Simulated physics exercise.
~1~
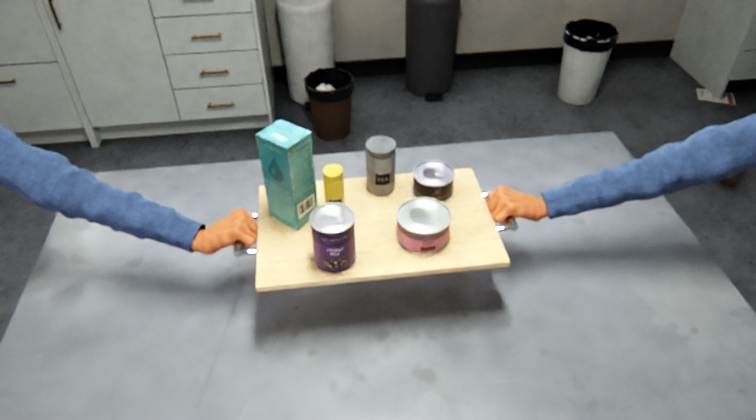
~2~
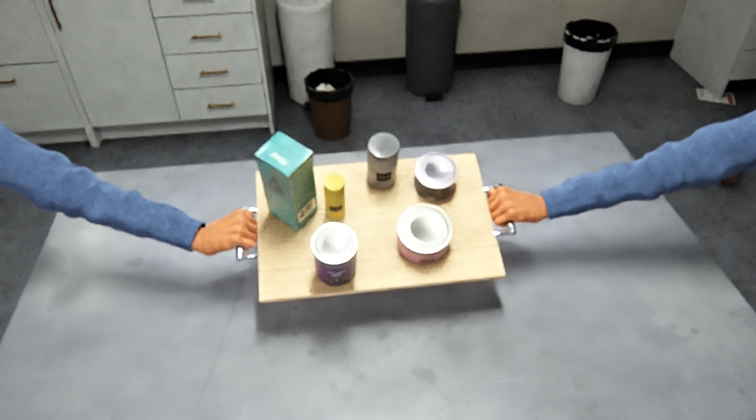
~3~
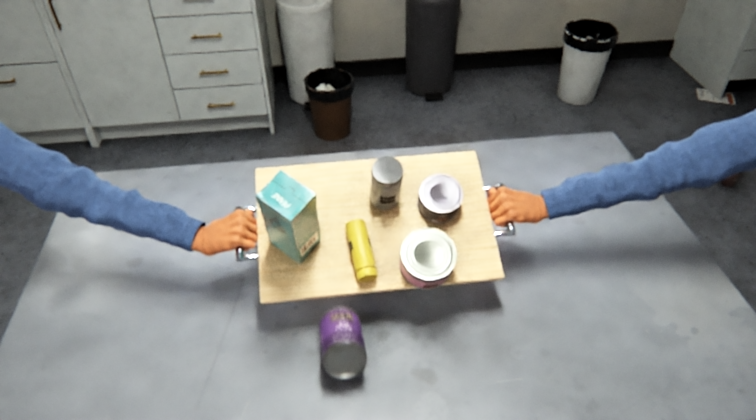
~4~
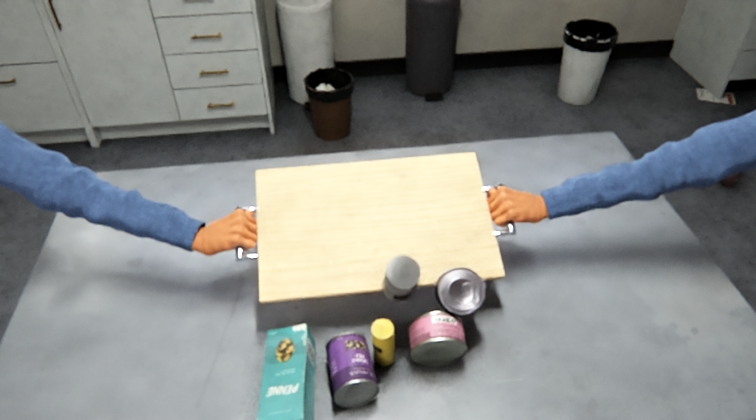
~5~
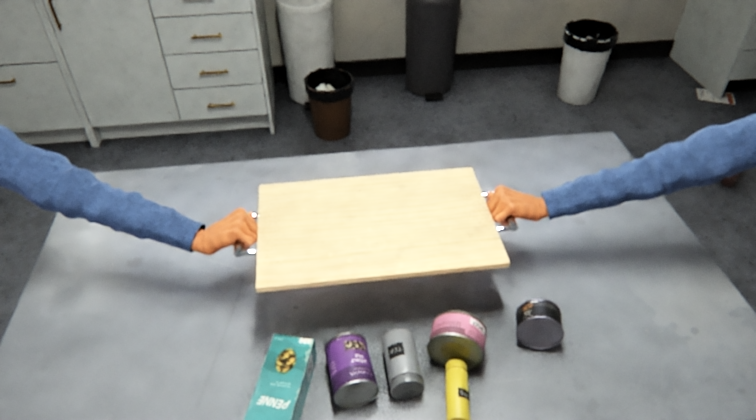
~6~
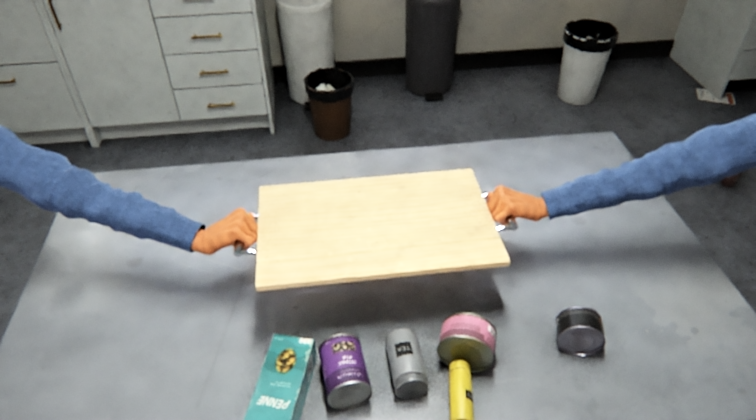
The footage shows two gloved hands tilting a wooden tray of containers toward the viewer, sending the purple tin off before the turquoise carton, yellow shaker, grey jar and black tub follow. The tray returns to level, empty, with all six items on the table below.
